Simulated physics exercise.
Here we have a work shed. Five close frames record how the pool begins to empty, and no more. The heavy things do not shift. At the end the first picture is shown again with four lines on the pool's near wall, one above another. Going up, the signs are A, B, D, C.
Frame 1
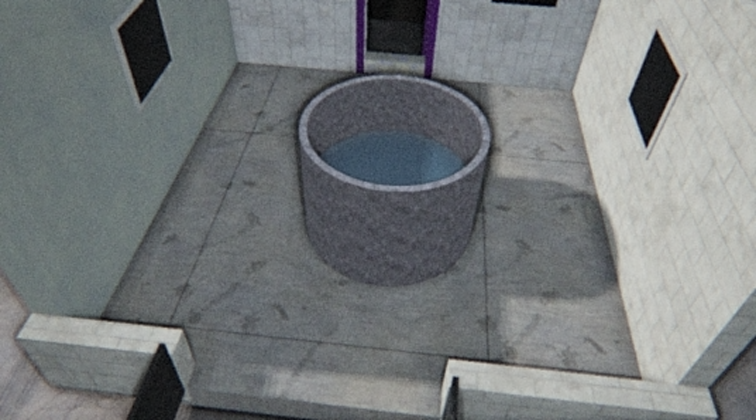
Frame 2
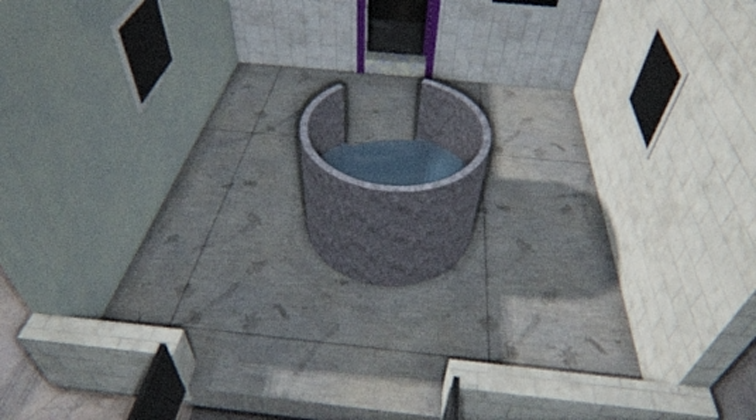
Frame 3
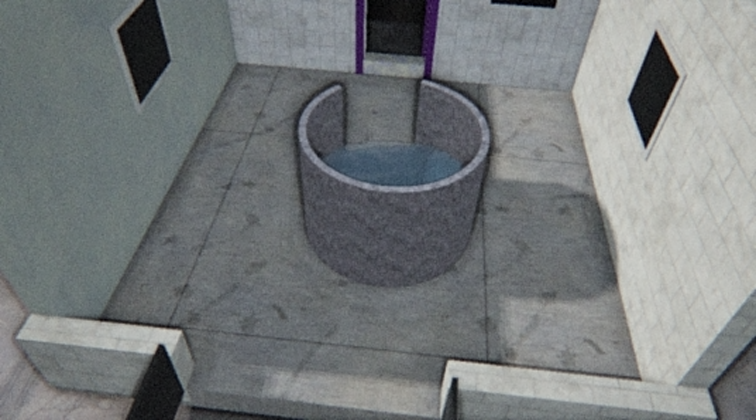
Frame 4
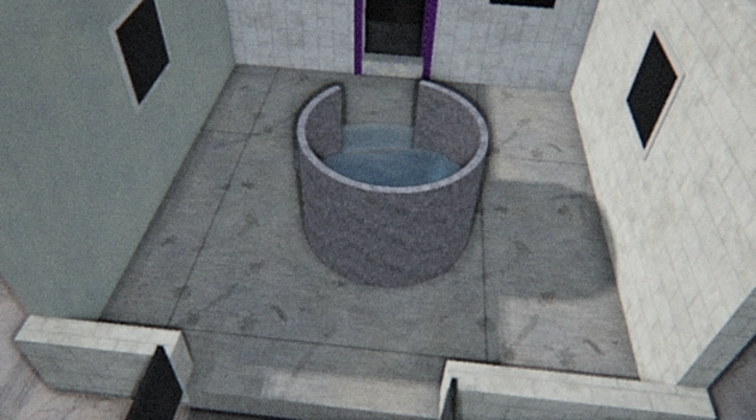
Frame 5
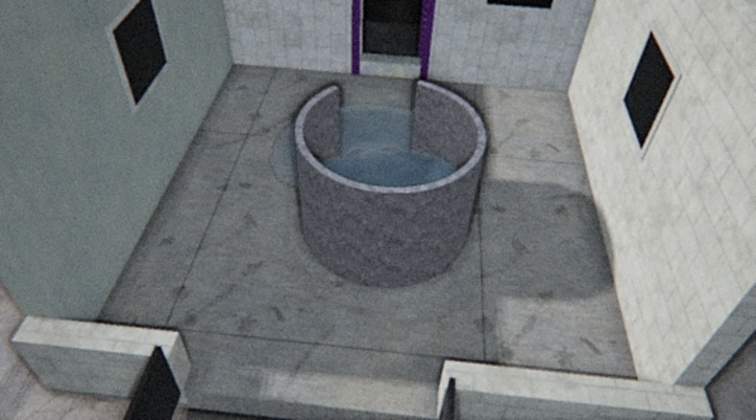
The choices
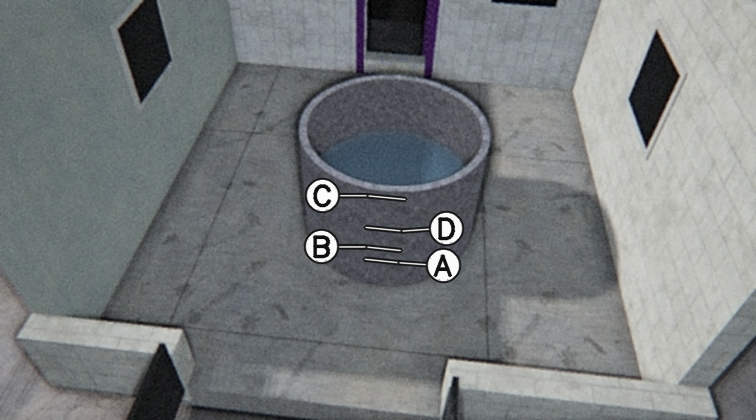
Round stone pool in a walled yard losing a section of its back wall, water spreading thinly across the ground behind it.
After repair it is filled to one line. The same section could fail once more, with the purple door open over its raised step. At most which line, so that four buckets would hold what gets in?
B.
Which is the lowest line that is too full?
The answer is D.
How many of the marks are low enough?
Two.
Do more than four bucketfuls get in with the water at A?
No, not at all.
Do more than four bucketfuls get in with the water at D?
Yes, it does.
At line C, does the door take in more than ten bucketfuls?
Yes, it does.
On the marked copy, A at (382, 261); B at (382, 248); C at (385, 197); D at (384, 229); from the bottom up A, B, D, C.
With A, nothing gets over.
With B, a splash gets over, under a bucket.
With C, dozens of bucketfuls pour in.
With D, about 8 bucketfuls get in.
